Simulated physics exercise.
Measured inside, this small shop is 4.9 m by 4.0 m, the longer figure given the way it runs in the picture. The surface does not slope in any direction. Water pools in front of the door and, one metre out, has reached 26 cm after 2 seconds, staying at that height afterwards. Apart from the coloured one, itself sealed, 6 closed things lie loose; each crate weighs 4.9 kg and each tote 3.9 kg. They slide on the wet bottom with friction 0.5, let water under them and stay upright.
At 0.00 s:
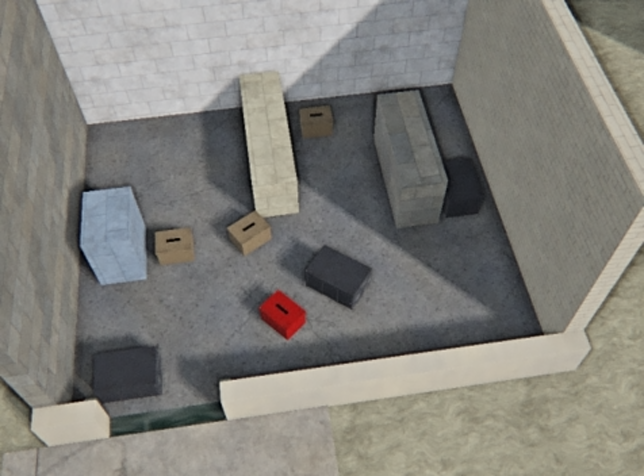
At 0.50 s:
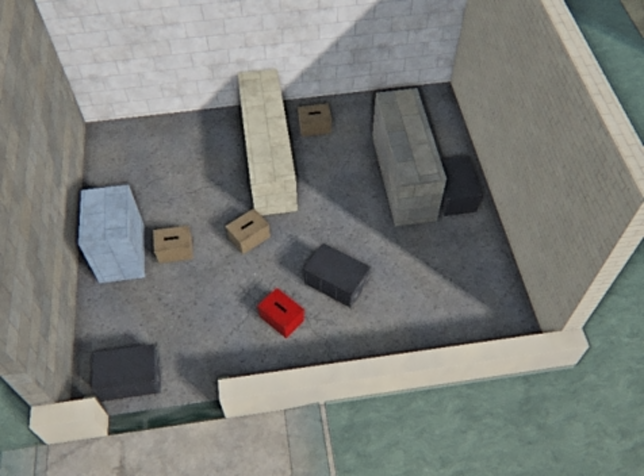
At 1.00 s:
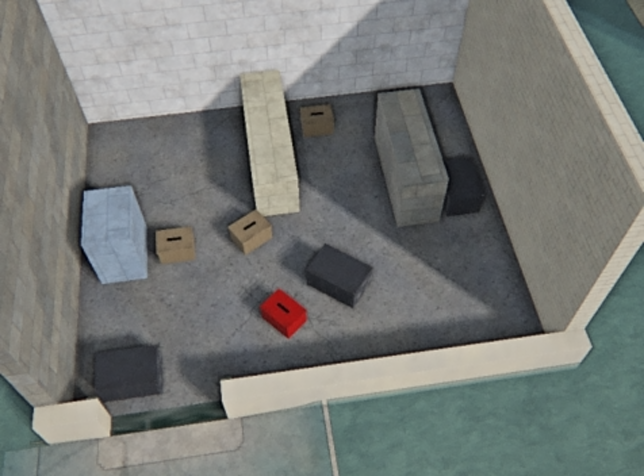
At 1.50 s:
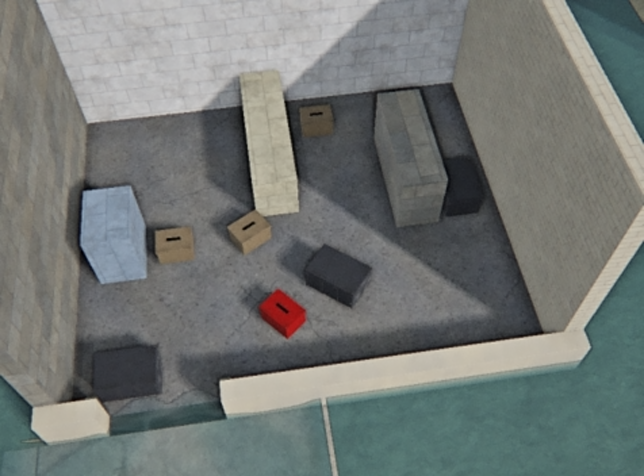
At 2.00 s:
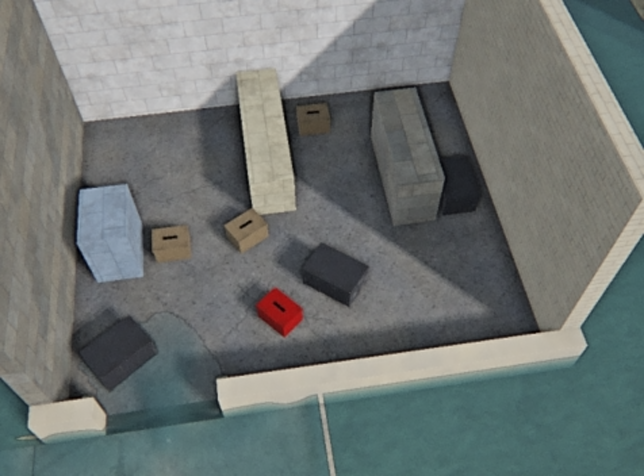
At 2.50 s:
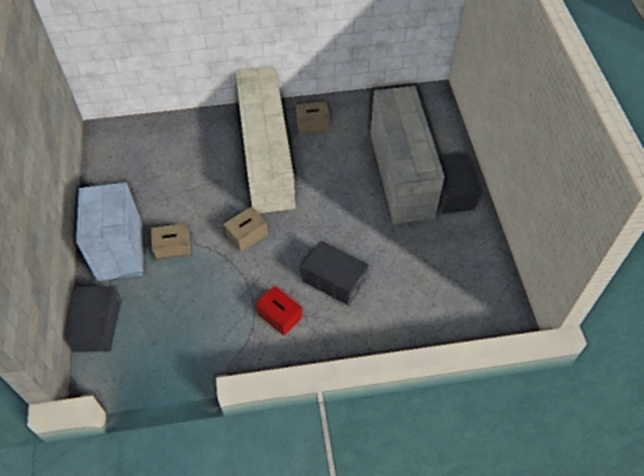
In a small walled shop seen from above, a red tote and several loose boxes sit on a dry floor while water spreads over the ground outside. The water then enters through the doorway gap, turns and shifts the dark box beside it, and fans across the left floor toward the still red tote.
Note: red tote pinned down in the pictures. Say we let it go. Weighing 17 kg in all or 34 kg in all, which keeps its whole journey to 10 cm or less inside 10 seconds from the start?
Either amount serves.
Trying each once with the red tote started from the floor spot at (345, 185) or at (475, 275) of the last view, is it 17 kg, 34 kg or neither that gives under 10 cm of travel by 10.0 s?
Note, in order: Both OK; both OK.
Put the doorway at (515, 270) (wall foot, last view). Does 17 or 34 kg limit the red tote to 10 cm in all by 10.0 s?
Moved there, the heavy choice alone works.
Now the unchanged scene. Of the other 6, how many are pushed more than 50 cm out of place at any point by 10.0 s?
It works out to 4.
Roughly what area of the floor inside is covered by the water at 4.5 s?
Close to 10.5 m2, I'd say.
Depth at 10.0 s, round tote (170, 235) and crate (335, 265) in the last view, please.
About 18 and 4 cm.
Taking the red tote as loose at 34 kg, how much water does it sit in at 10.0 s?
5 cm, roughly.
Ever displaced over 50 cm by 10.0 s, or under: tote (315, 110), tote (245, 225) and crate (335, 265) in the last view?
In order, the three come out above, above and beneath.
After 3.5 s the red tote would be 0 cm from its start with 17 kg and 0 cm from its start with 34 kg; 3 cm of water round it then.
After 4.5 s the red tote would be 0 cm from its start with 17 kg and 0 cm from its start with 34 kg; 2 cm of water round it then.
After 7.0 s the red tote would be 0 cm from its start with 17 kg and 0 cm from its start with 34 kg; 3 cm of water round it then.
After 10.0 s the red tote would be 0 cm from its start with 17 kg and 0 cm from its start with 34 kg; 5 cm of water round it then.
